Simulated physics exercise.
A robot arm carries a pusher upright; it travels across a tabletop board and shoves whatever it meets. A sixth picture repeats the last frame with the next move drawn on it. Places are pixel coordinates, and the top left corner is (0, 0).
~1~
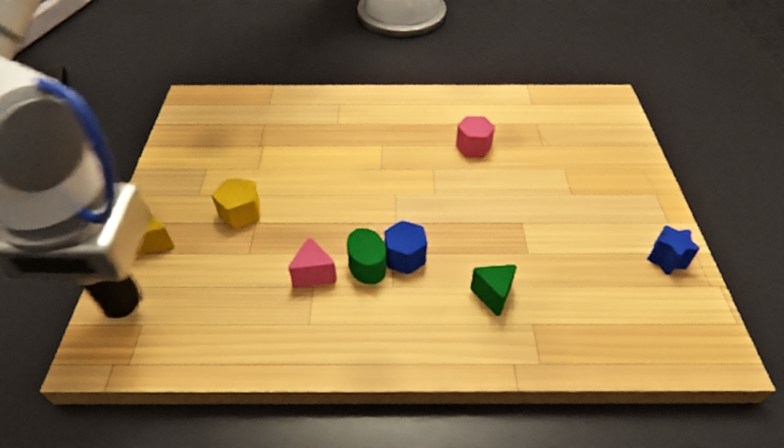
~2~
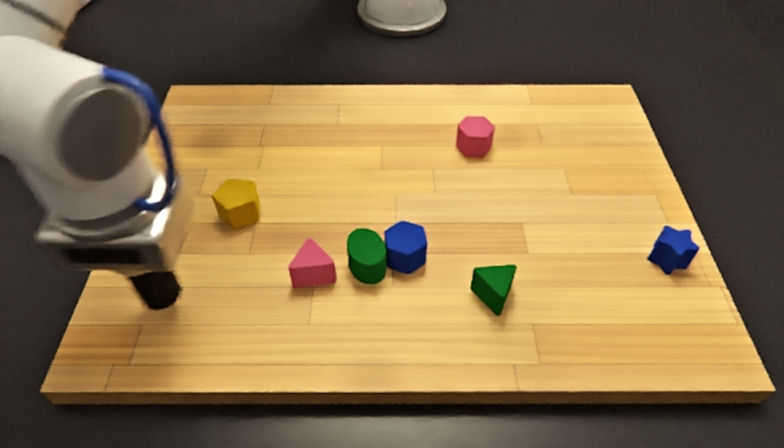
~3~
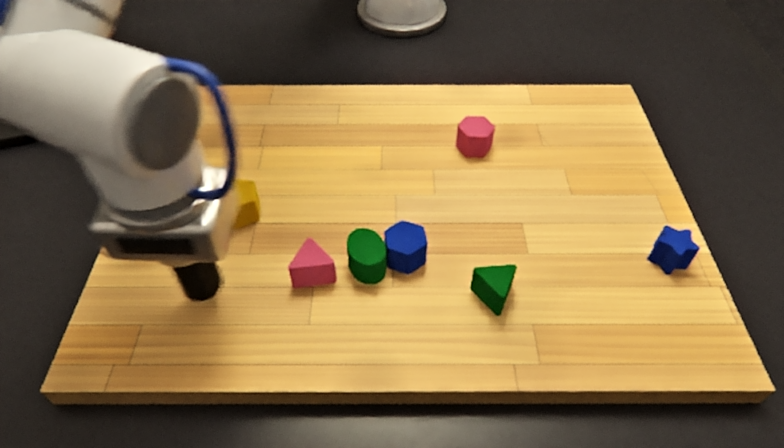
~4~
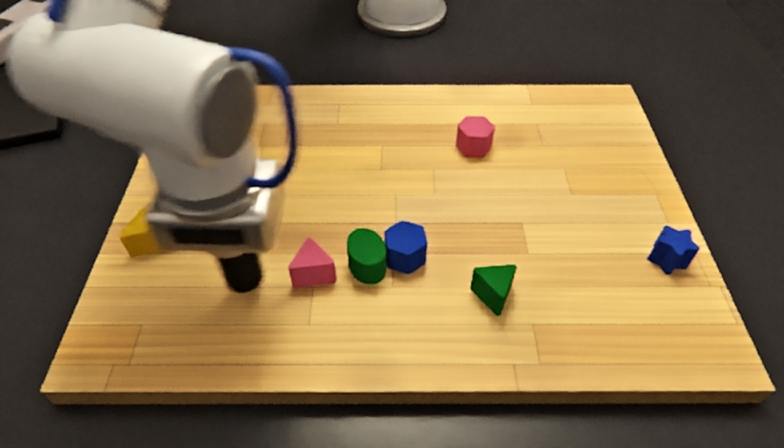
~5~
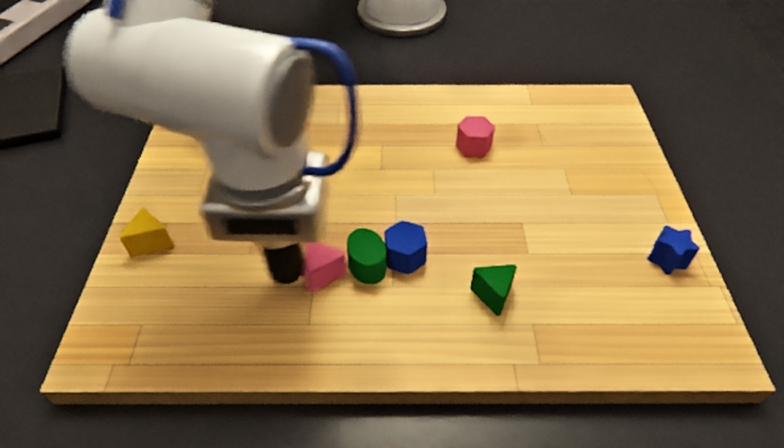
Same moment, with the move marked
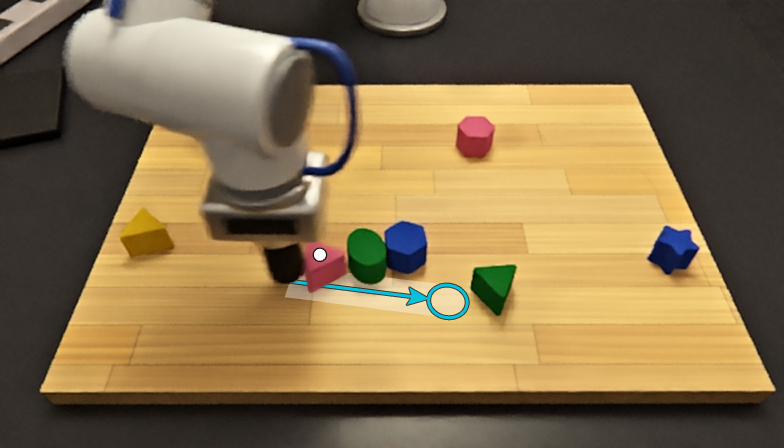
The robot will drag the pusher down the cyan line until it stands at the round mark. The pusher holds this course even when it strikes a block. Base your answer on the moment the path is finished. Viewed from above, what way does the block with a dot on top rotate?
I'd predict that, seen from above, the block with a dot on top rotates counter-clockwise.
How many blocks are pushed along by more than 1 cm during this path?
Number moved: 3+.
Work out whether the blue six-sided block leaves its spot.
By the last moment of the path, the blue six-sided block has shifted.
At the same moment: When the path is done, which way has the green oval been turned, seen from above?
Clockwise, looking down.
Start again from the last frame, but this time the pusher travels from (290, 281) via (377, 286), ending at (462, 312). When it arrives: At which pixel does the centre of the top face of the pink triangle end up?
At roughly (358, 237).
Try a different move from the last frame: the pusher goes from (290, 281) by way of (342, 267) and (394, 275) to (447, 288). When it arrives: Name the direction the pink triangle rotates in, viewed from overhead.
It twists anticlockwise.
The drawn path runs from (290, 281) directly to (448, 301); the dot is on the pink triangle.
The first path, step by step. One third of the way, pusher (341, 276); pink triangle (354, 244), turned 65° anticlockwise; green oval (386, 232), turned 45° clockwise; blue six-sided block (428, 233).
Two thirds of the way, pusher (396, 282); pink triangle (355, 242), turned 75° anticlockwise; green oval (387, 230), turned 50° clockwise; blue six-sided block (428, 233).
At the end, pusher (450, 289); pink triangle (355, 242), turned 75° anticlockwise; green oval (387, 230), turned 50° clockwise; blue six-sided block (428, 233); green triangle not moved.
